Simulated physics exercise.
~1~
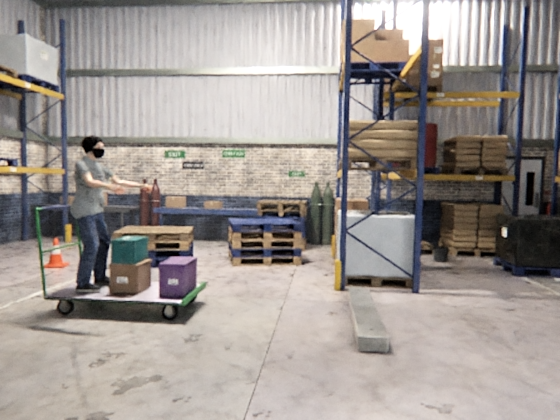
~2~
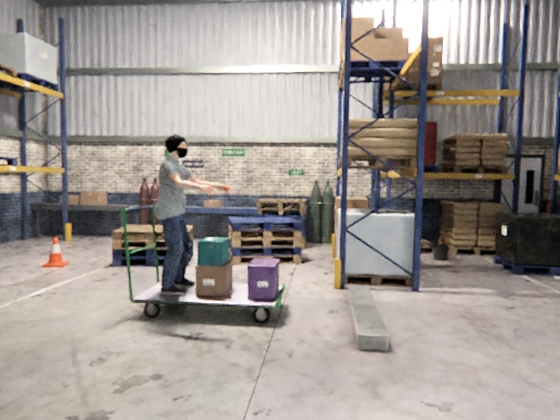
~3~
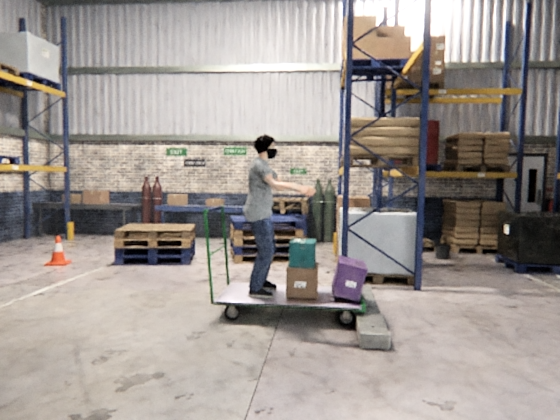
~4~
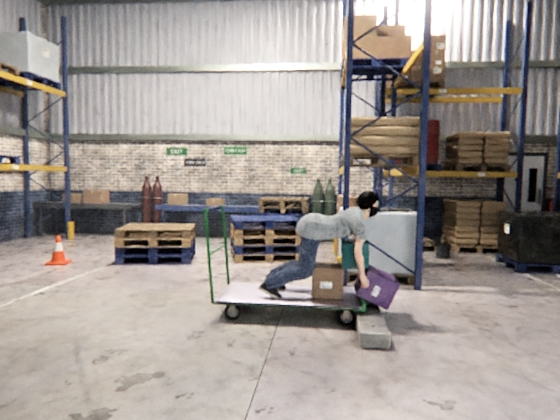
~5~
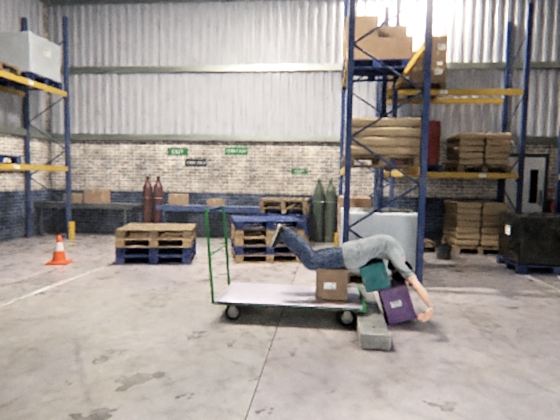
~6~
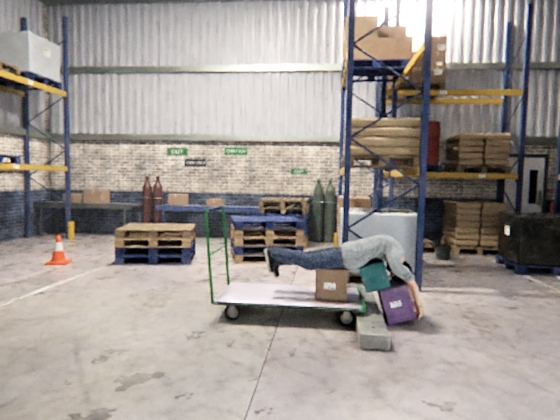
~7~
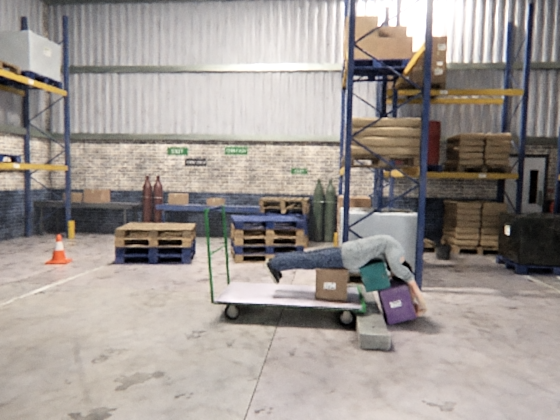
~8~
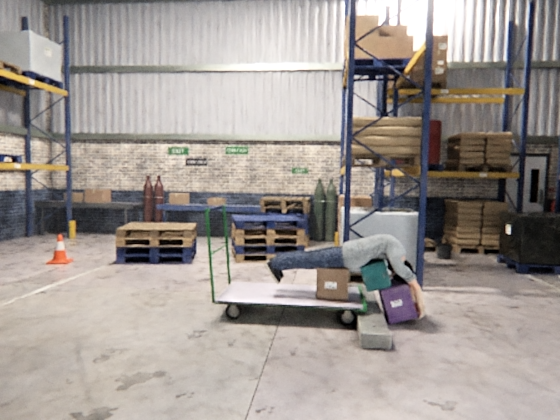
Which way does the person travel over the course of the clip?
The person moves to the right, first riding on the trolley and then pitching over its front end.
A platform trolley carrying a standing person and three boxes rolls right across a warehouse and stops at a kerb. The person pitches forward, the teal and purple boxes tumble over the front, and the person ends draped face down over the boxes, the brown one still aboard.
